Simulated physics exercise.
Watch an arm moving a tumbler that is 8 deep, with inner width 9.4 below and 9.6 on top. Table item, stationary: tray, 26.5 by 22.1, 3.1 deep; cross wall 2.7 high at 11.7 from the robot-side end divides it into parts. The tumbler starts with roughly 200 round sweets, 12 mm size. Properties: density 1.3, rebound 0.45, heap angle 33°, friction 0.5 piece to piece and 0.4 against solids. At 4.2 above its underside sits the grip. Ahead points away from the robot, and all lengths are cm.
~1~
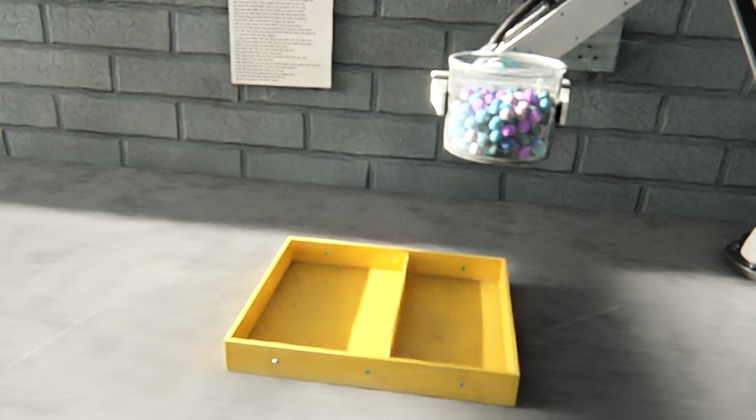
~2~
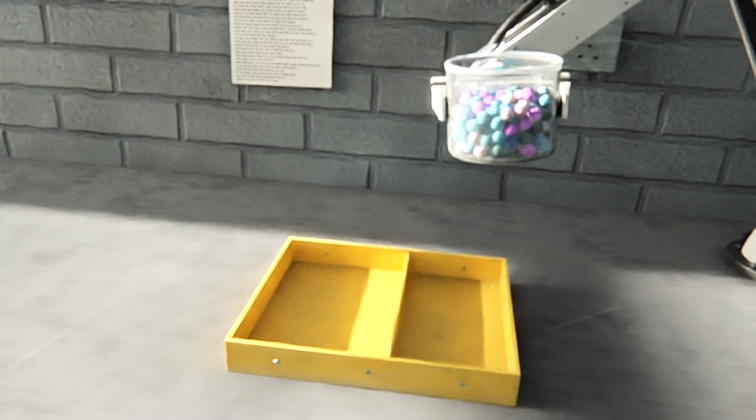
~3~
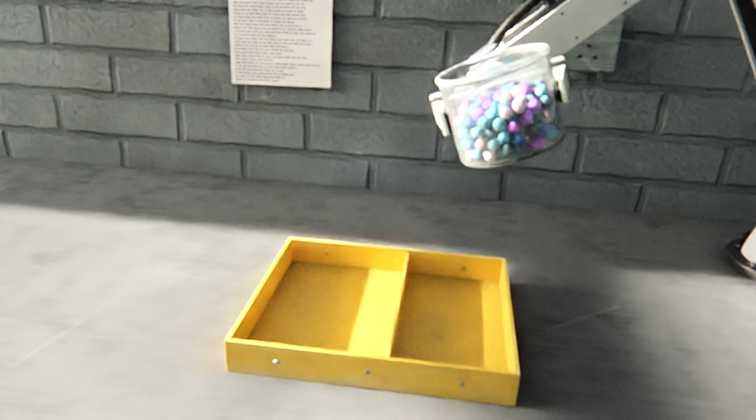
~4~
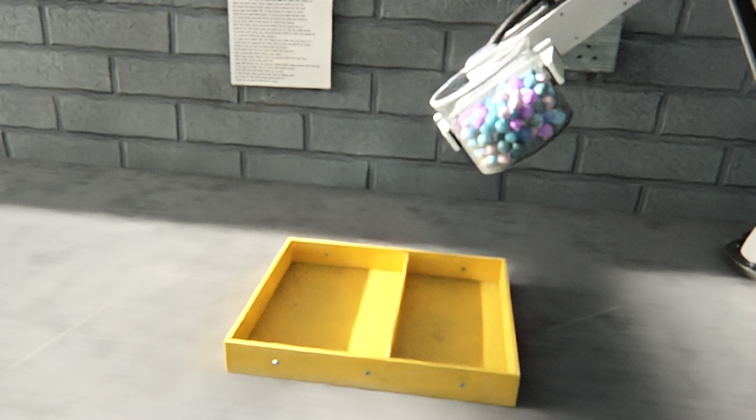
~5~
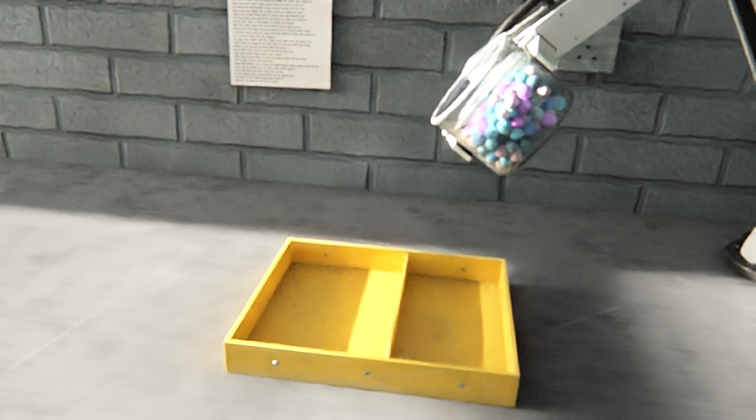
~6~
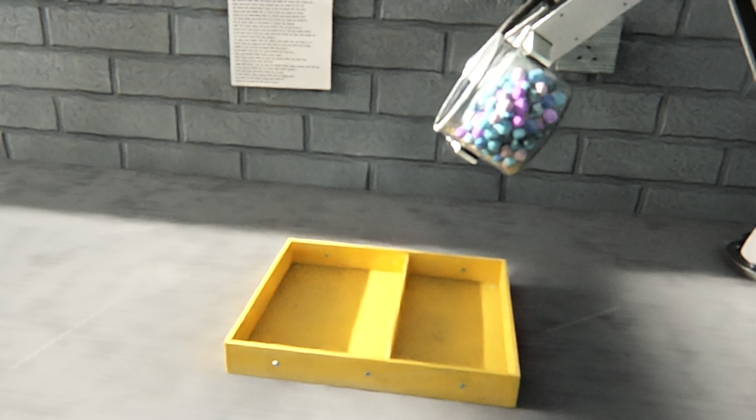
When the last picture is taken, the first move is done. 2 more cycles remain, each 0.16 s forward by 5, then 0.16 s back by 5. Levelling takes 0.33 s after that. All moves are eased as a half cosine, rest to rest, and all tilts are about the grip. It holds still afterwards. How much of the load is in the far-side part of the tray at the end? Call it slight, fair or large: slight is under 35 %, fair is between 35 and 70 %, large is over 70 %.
I would call it slight, under 35 %.
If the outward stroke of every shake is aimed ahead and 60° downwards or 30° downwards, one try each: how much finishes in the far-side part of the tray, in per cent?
You'd get about 0 per cent with the first setting and about 5 per cent with the second.
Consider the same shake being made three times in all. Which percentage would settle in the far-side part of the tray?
In that case, some 15 per cent.
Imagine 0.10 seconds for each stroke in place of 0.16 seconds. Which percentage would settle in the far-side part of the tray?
It would be near 30 per cent.
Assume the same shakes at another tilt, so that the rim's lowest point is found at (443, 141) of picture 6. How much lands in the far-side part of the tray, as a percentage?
Roughly 45 percent, give or take.
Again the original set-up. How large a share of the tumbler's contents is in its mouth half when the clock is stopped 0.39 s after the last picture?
Roughly 35 %.
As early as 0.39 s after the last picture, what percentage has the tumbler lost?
I'd put it at some 15 per cent at that point.
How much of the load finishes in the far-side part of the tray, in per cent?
Some 15 percent.
Then, 0.39 s later, tilted 60° forward, highest piece 26 above the table; 168 in the tumbler, 6 in the far-side part, 25 in flight or on a rim.
Then, 0.78 s later, tilted 38° forward, highest piece 26 above the table; 160 in the tumbler, 28 in the far-side part, 8 in the robot-side part, 1 on the table or floor, 2 in flight or on a rim.
Then, 1.17 s later, level, highest piece 27 above the table; 160 in the tumbler, 29 in the far-side part, 8 in the robot-side part, 2 on the table or floor.
Then, 2.22 s later, level, highest piece 27 above the table; 160 in the tumbler, 29 in the far-side part, 8 in the robot-side part, 2 on the table or floor.
At rest, 160 in the tumbler, 29 in the far-side part, 8 in the robot-side part, 2 on the table or floor. That is 15 % in the far-side part of the tray.
